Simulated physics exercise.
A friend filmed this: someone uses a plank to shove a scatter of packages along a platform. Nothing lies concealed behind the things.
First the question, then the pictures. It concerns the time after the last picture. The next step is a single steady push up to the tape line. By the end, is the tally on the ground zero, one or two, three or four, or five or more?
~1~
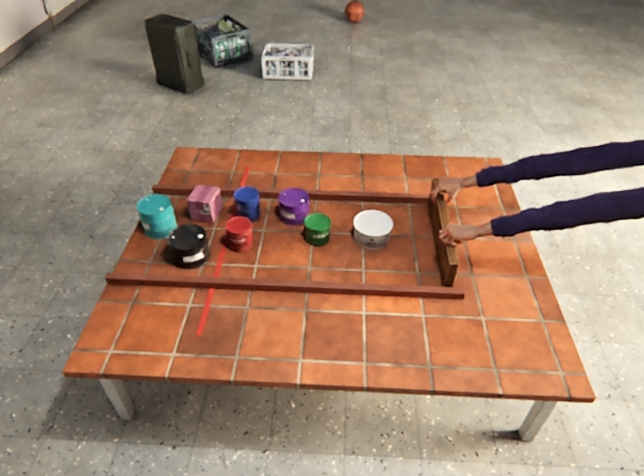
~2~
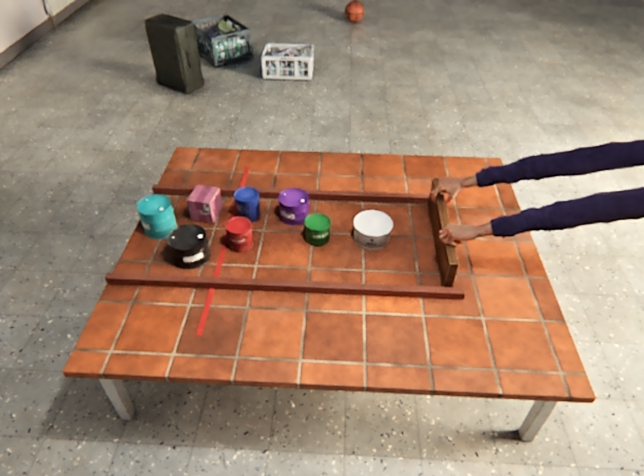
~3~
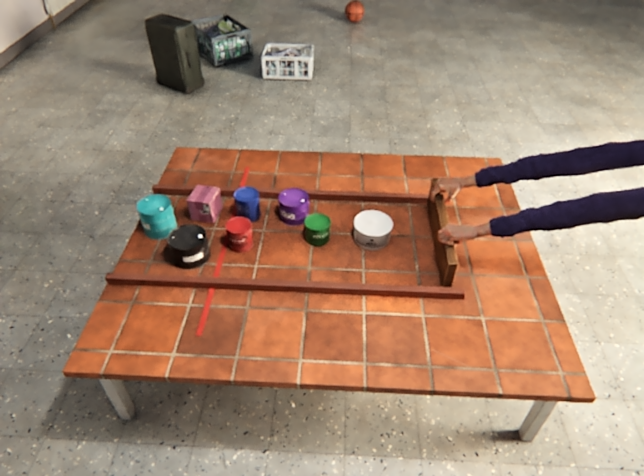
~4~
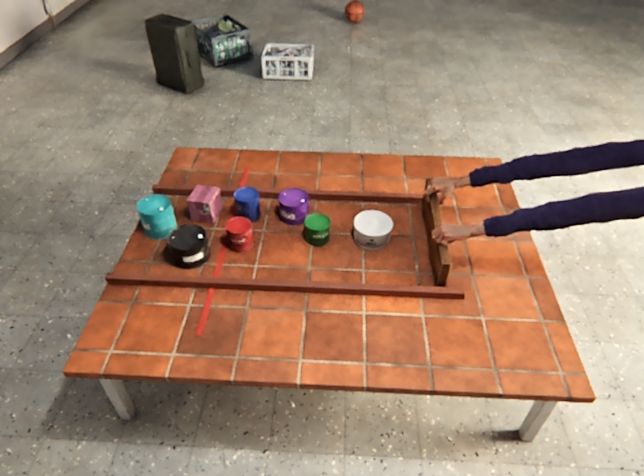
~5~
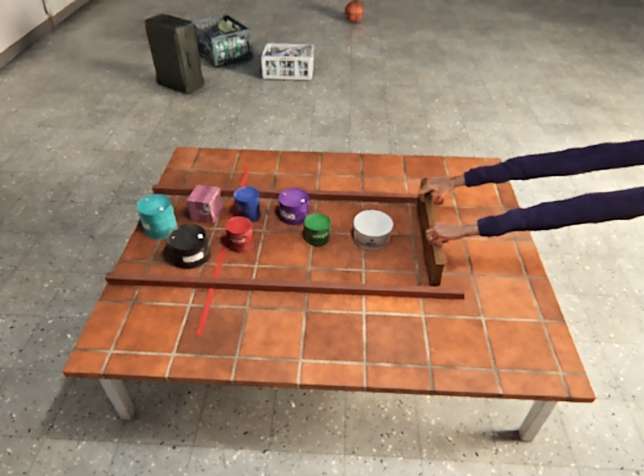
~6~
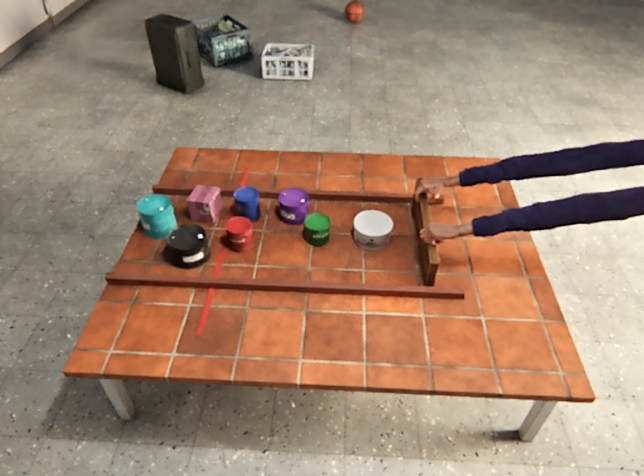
No fall happens.
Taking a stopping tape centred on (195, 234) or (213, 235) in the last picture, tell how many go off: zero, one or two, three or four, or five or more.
Result, first to last: One to two, zero.
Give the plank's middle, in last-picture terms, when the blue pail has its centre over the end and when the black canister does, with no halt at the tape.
Around (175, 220) first and around (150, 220) second.
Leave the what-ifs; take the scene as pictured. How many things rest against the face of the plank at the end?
In total, 2.
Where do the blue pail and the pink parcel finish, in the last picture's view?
In the last view, the middles sit near (192, 204) and near (170, 201).
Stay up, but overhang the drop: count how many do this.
My count gives 0.
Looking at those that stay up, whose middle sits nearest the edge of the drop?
Turquoise canister.
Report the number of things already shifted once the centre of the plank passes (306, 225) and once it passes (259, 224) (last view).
Note: First position 4; second position 7.
A little later, none off yet; turquoise canister at rest near (158, 217); black canister at rest near (189, 247); pink parcel at rest near (206, 204).
When it is over, the number that fall off is zero.
